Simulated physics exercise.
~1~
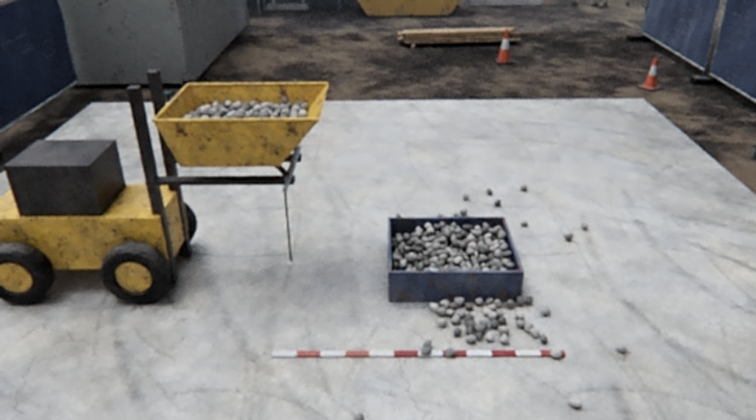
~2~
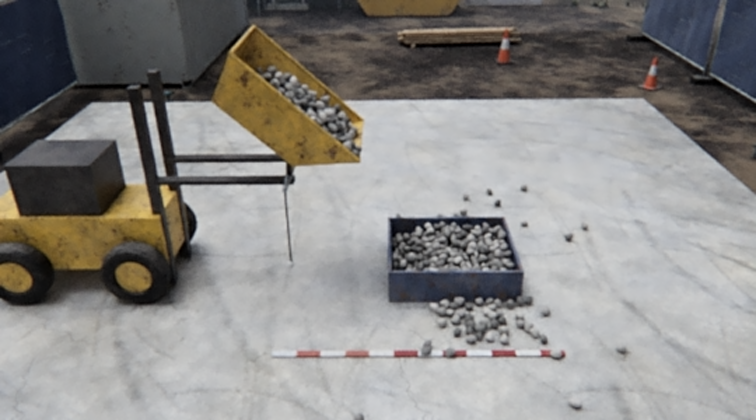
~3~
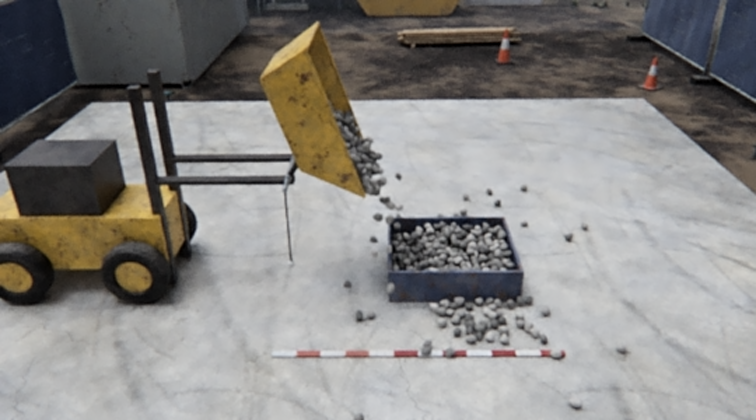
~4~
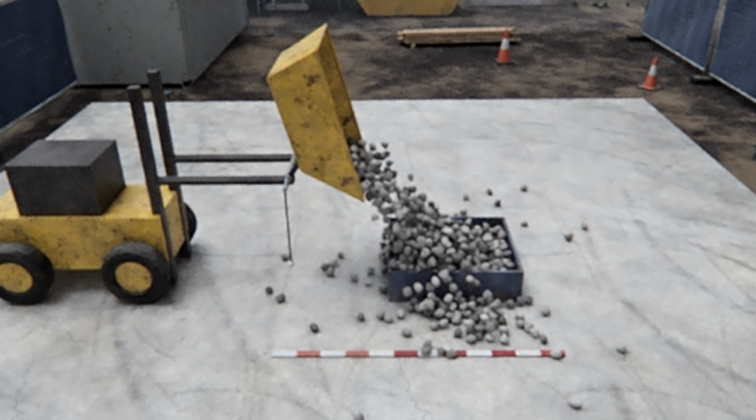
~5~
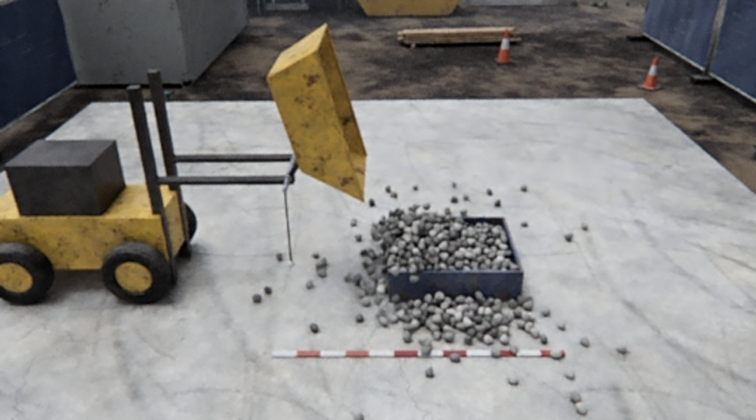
A yellow fork truck on the left tipped its raised yellow skip of grey stones to the right, paused, then tipped it steeper, pouring them into an already stone-filled dark bin until the skip was empty and stones lay heaped in and scattered around the bin.
